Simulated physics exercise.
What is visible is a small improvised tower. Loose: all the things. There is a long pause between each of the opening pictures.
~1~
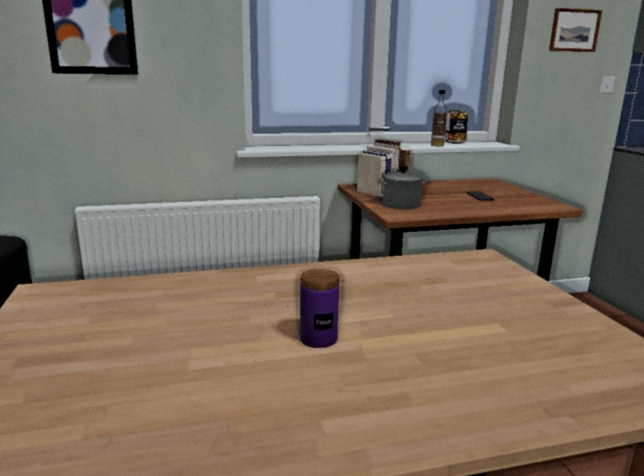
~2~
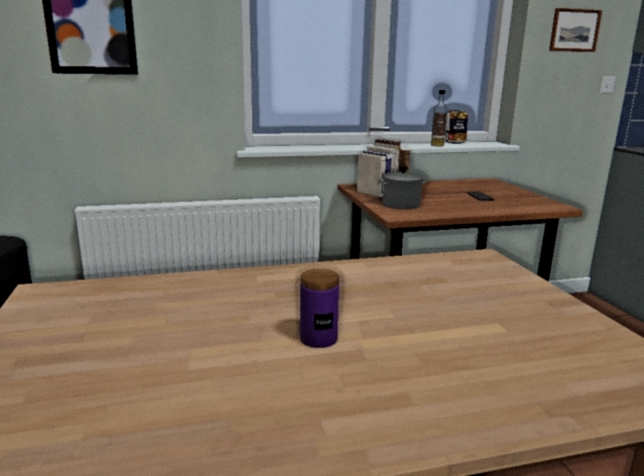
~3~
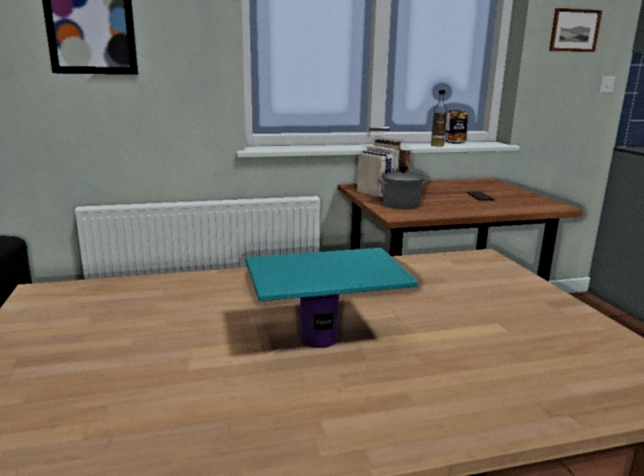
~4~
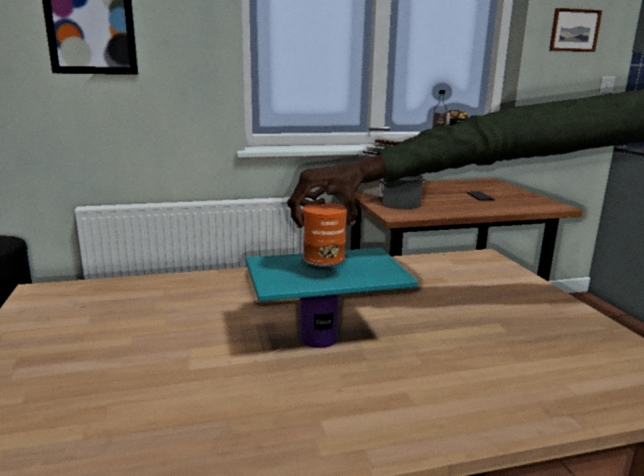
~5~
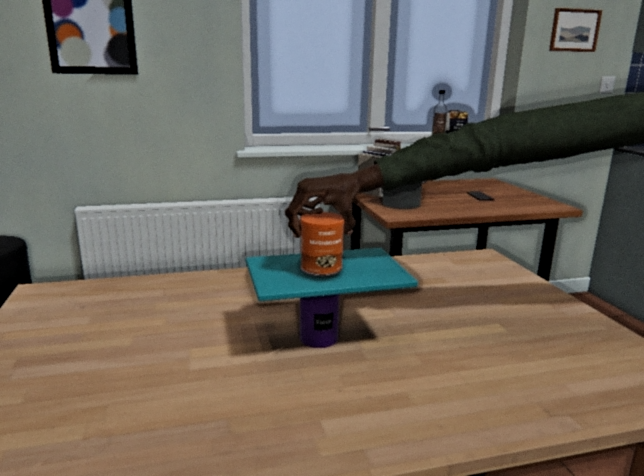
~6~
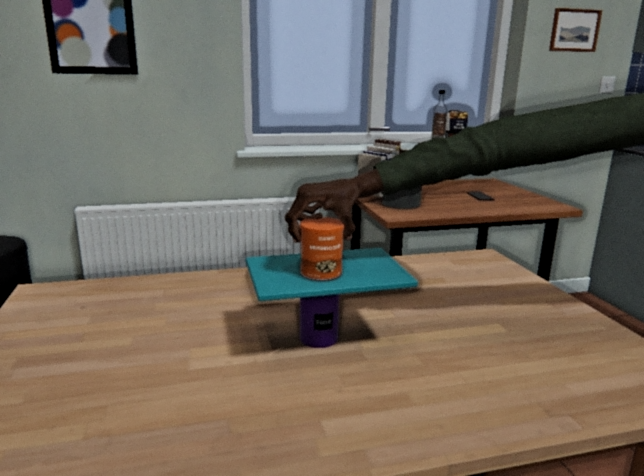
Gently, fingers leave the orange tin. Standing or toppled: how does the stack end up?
The stack ends up standing.
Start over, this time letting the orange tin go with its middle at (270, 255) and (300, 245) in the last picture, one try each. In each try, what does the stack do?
First try: Topples; second try: Stands.
Then, 0.80 s after the last picture, nothing has stirred.
Then, 1.70 s after the last picture, orange tin resting near (322, 249).
At rest, all 3 in place. Seen from the same camera at the end, orange tin near (322, 249). The stack stays up.
